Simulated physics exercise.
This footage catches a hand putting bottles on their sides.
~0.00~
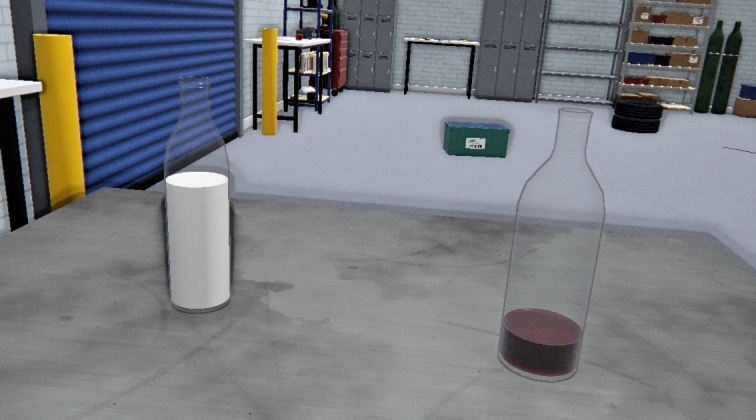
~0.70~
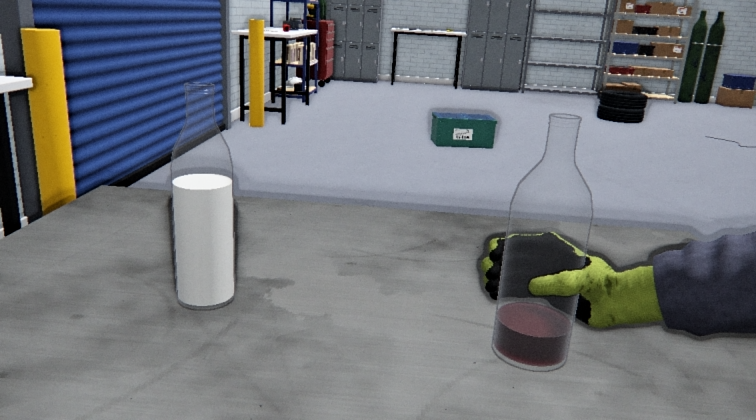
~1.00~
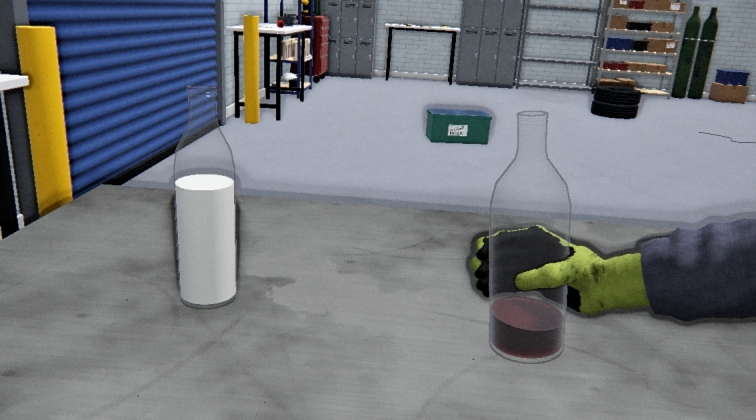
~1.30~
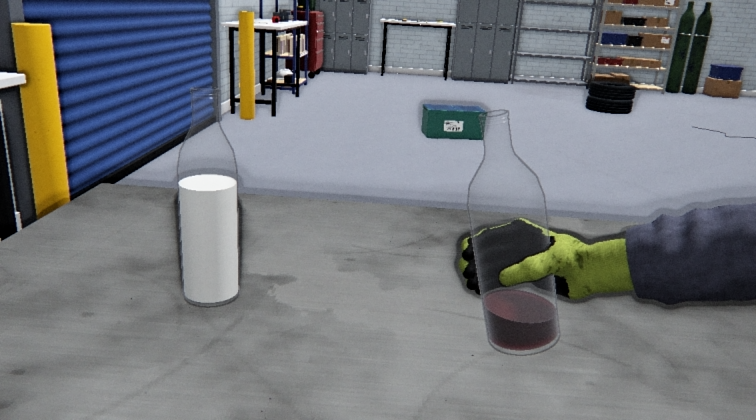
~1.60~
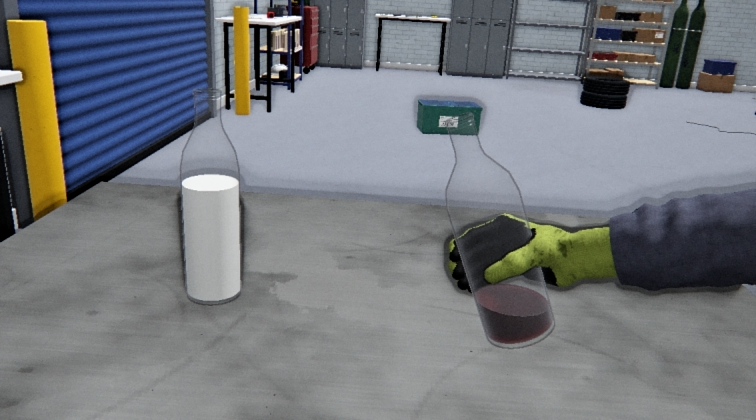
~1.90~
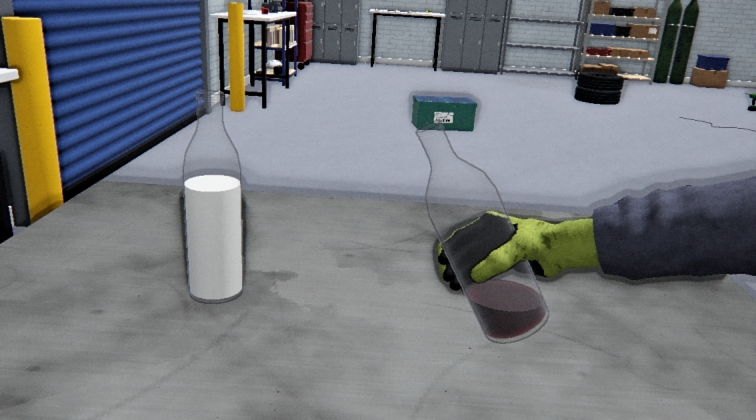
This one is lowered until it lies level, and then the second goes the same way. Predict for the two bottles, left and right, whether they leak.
Left: Leaks. Right: Stays leak-free.
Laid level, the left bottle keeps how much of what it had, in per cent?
I reckon close to 40 per cent is held back.
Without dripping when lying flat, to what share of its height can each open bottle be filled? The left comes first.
Limits: Around 22 per cent and around 24 per cent.
After 2.6 s, the right bottle is nearly down; right bottle, nothing comes out.
After 3.6 s, the right bottle lies flat; right bottle, nothing comes out.
After 6.5 s, both lie flat; right bottle, nothing comes out; left bottle, it is running out of the neck.
